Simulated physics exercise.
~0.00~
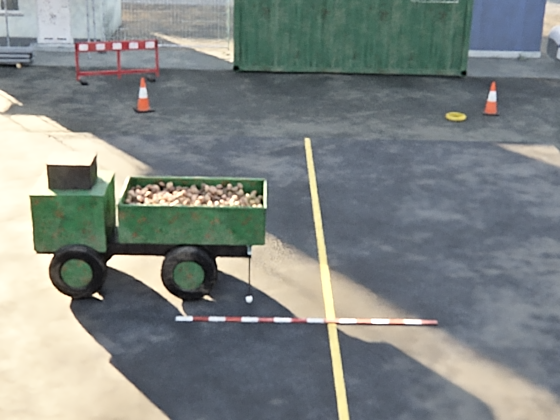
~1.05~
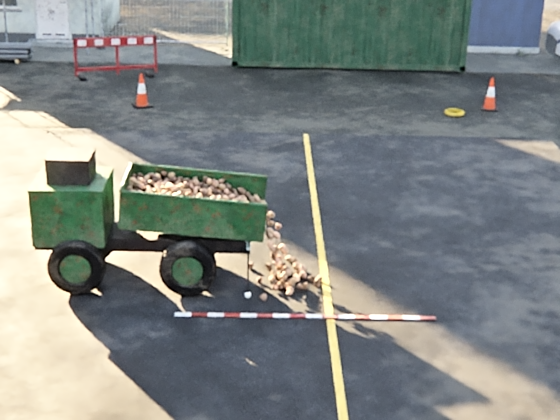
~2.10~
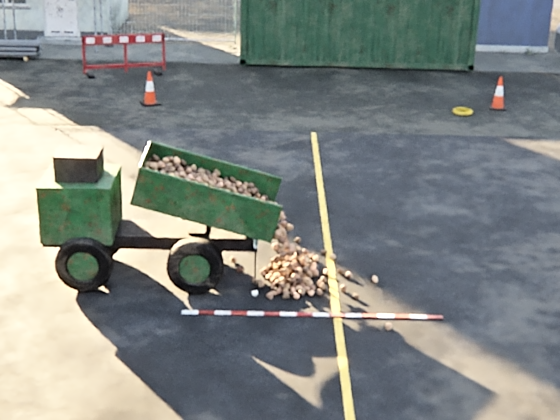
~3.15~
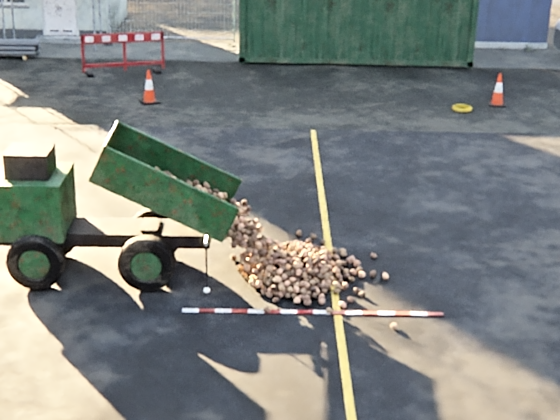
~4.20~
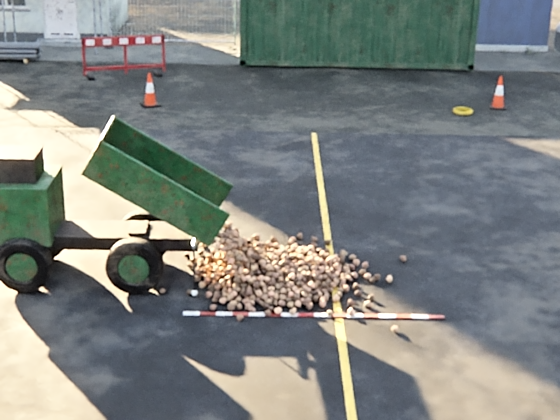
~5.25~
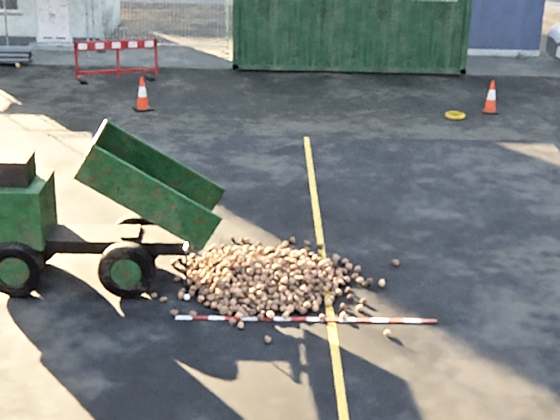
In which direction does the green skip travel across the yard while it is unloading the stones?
It travels to the left, away from the yellow line, as the machine carrying it rolls that way.
